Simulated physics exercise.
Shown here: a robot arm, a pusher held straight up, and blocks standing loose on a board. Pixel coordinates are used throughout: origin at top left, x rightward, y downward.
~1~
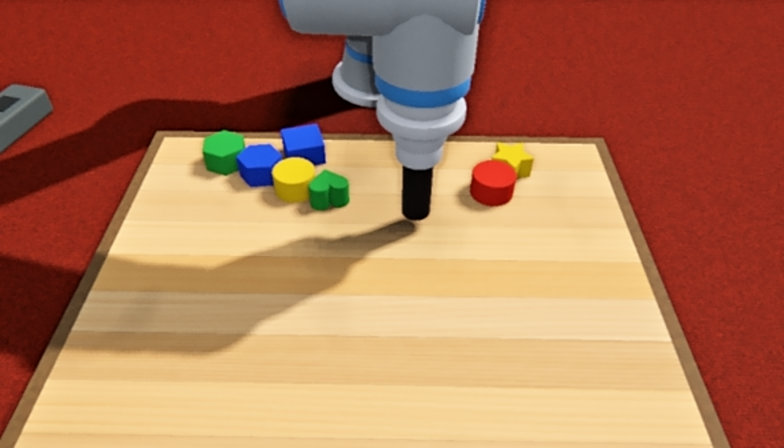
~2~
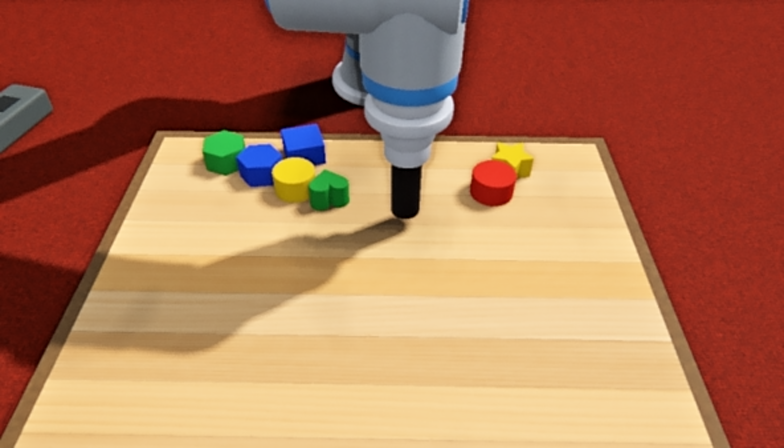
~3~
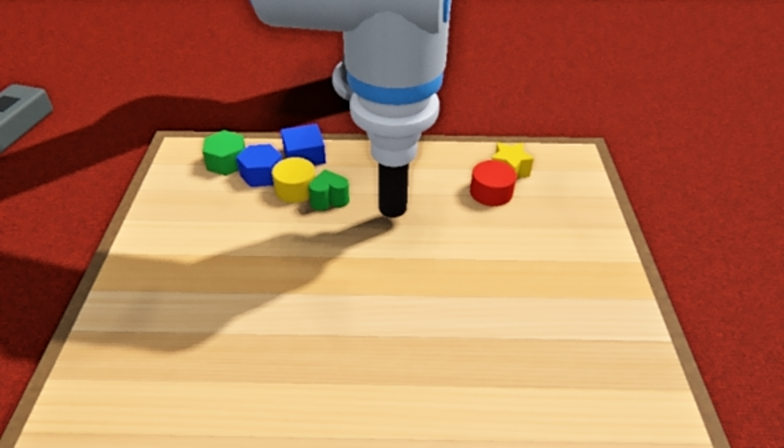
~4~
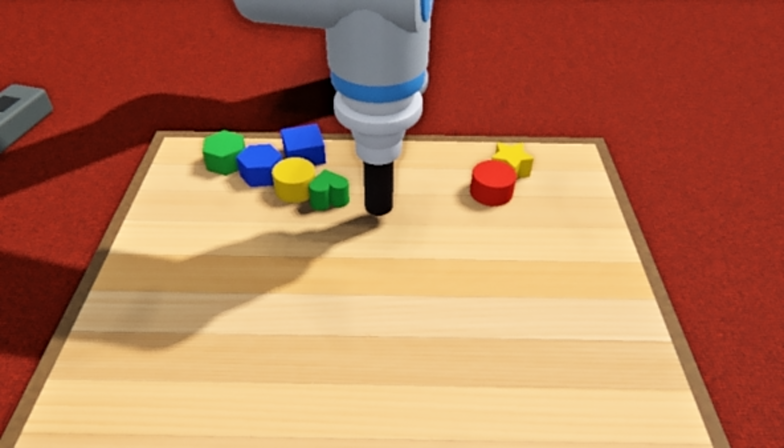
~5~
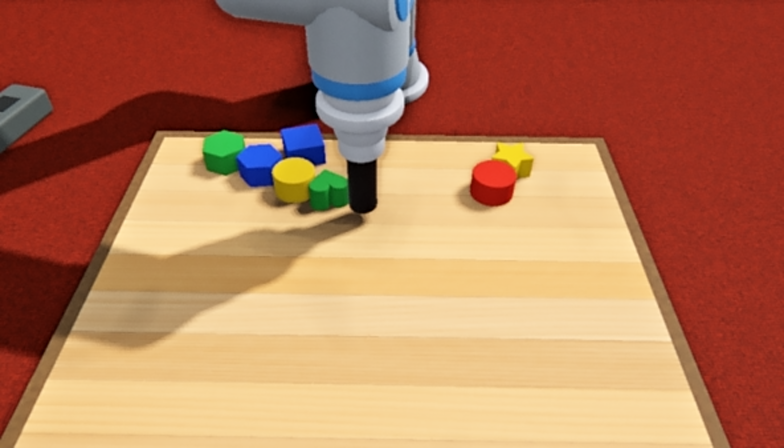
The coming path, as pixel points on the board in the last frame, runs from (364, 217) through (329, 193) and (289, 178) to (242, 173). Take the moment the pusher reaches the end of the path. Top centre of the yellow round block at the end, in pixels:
Its top face will be centred at roughly (211, 190).
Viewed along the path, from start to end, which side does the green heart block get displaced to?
Off to the left side.
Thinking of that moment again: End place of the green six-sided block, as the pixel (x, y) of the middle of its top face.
The centre of its top will be at (196, 127).
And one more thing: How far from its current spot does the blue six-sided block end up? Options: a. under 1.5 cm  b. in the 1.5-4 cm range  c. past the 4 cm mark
Correct choice: C.
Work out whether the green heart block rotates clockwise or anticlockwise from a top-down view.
Top view: Counterclockwise.
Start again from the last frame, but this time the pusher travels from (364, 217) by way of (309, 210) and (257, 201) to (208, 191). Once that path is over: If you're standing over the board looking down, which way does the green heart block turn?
The green heart block rotates clockwise.
On the path given first. One third of the way, pusher at (328, 181); green six-sided block at (210, 136); blue six-sided block at (237, 151), turned 35° clockwise; yellow round block at (260, 170); green heart block at (297, 171), turned 50° anticlockwise.
Two thirds of the way, pusher at (287, 166); green six-sided block at (206, 134); blue six-sided block at (230, 151), turned 40° clockwise; yellow round block at (230, 179); green heart block at (259, 162), turned 90° anticlockwise.
At the end, pusher at (239, 162); green six-sided block at (196, 127), turned 30° clockwise; blue six-sided block at (190, 152), turned 85° clockwise; yellow round block at (211, 190); green heart block at (218, 167), turned 130° anticlockwise.
